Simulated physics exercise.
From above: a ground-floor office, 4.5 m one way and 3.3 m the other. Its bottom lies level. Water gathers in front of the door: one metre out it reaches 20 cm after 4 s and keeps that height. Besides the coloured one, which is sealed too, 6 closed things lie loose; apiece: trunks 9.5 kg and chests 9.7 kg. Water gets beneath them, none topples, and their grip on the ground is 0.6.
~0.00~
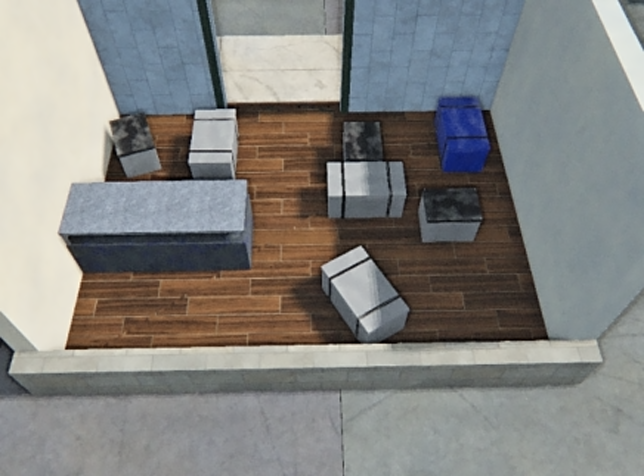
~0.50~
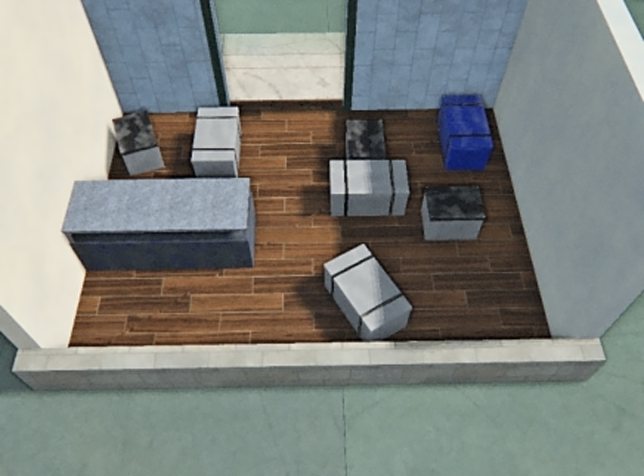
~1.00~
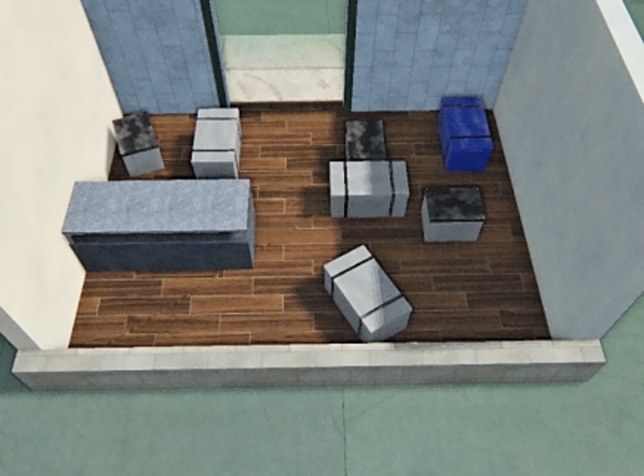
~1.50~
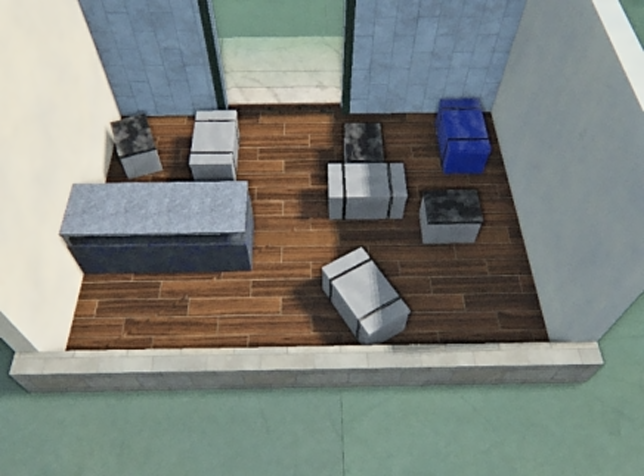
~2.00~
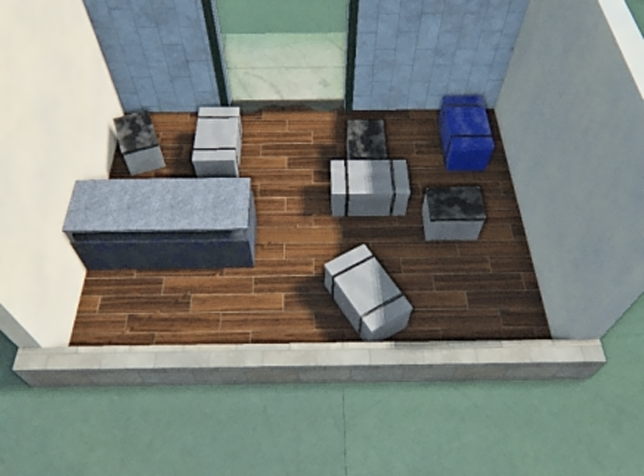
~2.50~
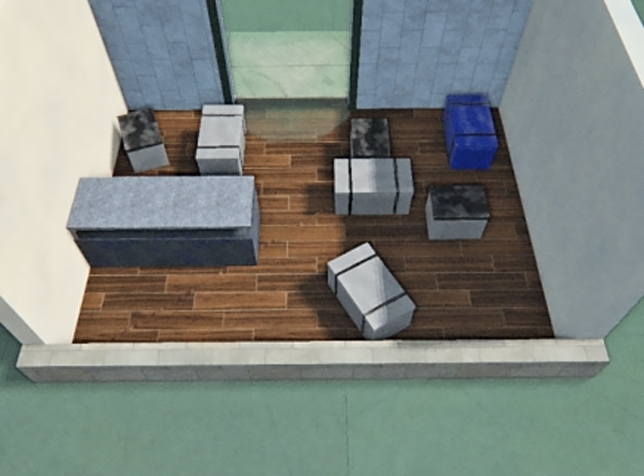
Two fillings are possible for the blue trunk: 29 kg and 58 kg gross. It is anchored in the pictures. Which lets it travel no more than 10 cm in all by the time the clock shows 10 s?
Verdict: The lower weight is enough.
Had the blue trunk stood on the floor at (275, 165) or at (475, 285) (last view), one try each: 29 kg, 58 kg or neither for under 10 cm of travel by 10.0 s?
In that order: Only the larger holds; it takes the larger.
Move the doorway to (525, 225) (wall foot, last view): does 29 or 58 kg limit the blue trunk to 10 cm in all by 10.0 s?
Then the smaller load will do.
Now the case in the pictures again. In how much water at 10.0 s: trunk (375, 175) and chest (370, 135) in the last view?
Roughly 7 and 5 cm.
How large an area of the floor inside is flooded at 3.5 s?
Some 2.0 m2.
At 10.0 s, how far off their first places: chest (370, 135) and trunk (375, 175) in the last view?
In turn: 50 cm, 80 cm.
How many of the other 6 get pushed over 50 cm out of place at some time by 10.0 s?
I count 5.
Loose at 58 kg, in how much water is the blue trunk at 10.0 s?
About 8 cm.
After 3.5 s the blue trunk would be 0 cm from its start with 29 kg and 0 cm from its start with 58 kg; 0 cm of water round it then.
After 4.5 s the blue trunk would be 0 cm from its start with 29 kg and 0 cm from its start with 58 kg; 0 cm of water round it then.
After 7.0 s the blue trunk would be 0 cm from its start with 29 kg and 0 cm from its start with 58 kg; 1 cm of water round it then.
After 10.0 s the blue trunk would be 1 cm from its start with 29 kg and 0 cm from its start with 58 kg; 8 cm of water round it then.
